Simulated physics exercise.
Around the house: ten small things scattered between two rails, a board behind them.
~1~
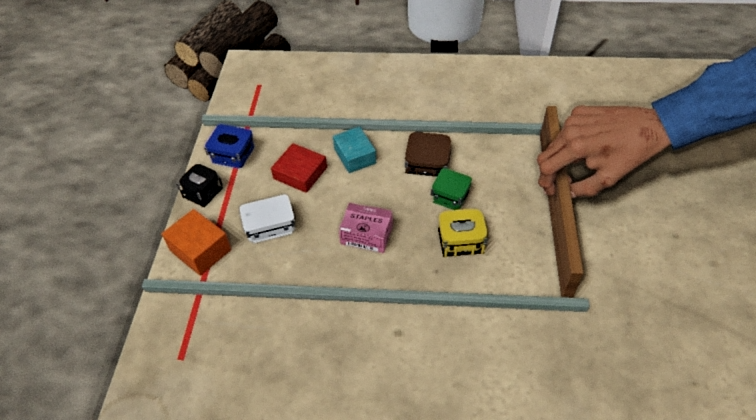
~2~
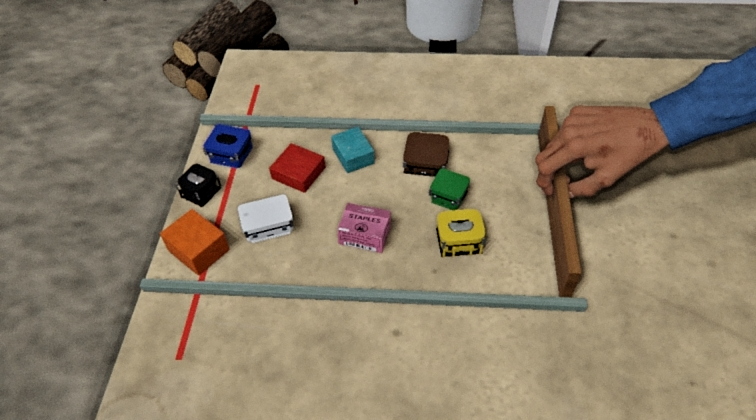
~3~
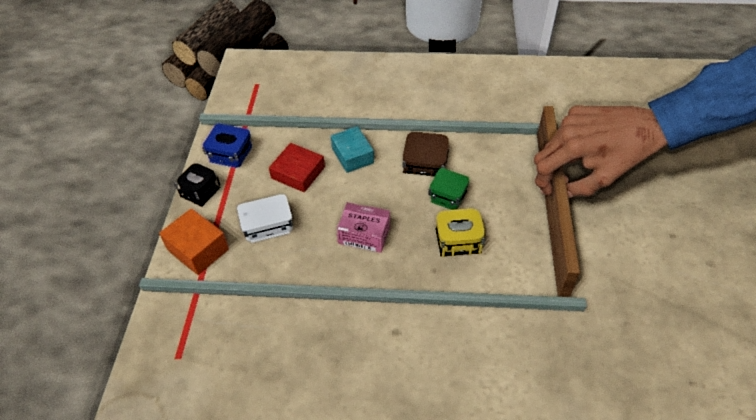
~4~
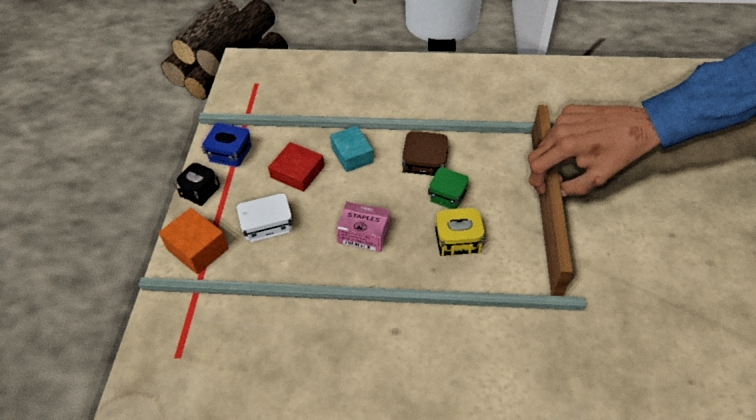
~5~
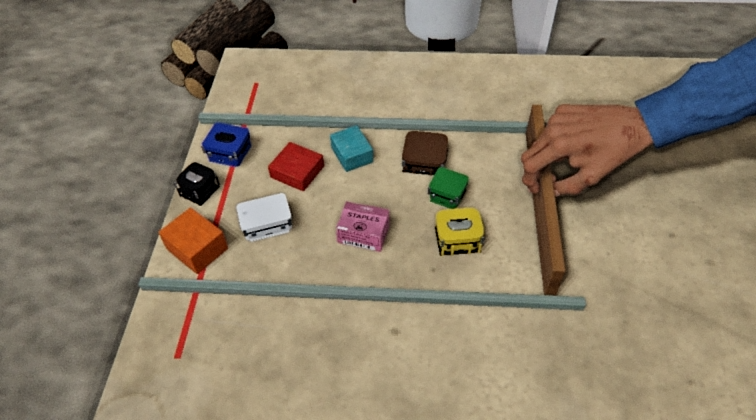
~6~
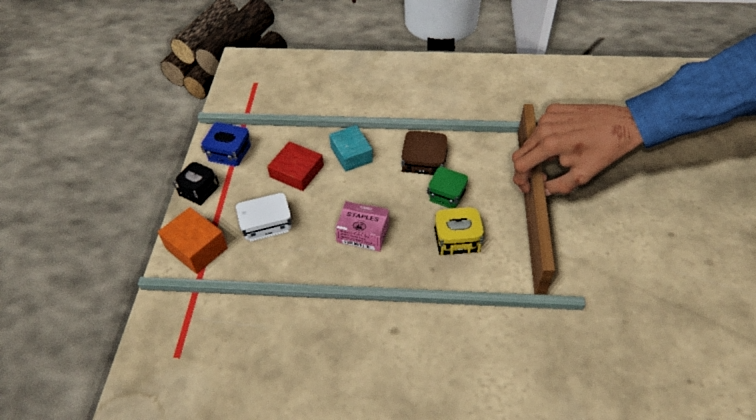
A wooden board sliding slowly left between two rails, pushed by a hand, while small colourful boxes and blocks sit still.
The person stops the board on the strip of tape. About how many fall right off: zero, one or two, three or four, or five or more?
Here the number that fall off is five or more.
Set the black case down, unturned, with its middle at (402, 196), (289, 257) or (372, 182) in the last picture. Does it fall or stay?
Place by place, it is kept; does not fall; remains up.
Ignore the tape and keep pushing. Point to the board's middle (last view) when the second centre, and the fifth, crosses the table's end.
Near (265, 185) and (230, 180).
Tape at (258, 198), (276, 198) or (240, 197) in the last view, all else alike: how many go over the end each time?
In that order 3, 0 and 3.
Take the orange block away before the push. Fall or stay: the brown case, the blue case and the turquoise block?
The brown case survives, the blue case falls, the turquoise block is lost.
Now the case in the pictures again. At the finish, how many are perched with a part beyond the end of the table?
The number is 2.
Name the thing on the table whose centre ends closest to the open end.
The red block ends nearest.
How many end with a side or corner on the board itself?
In contact: 4.
Soon after, none off yet; black case at rest near (197, 184); orange block at rest near (193, 240); blue case at rest near (227, 145).
After that, none off yet; black case displaced a little near (187, 178); orange block at rest near (192, 241); blue case at rest near (221, 145).
In the end, the number that fall off is five or more; gone, pink box, turquoise block, white case, blue case and black case.
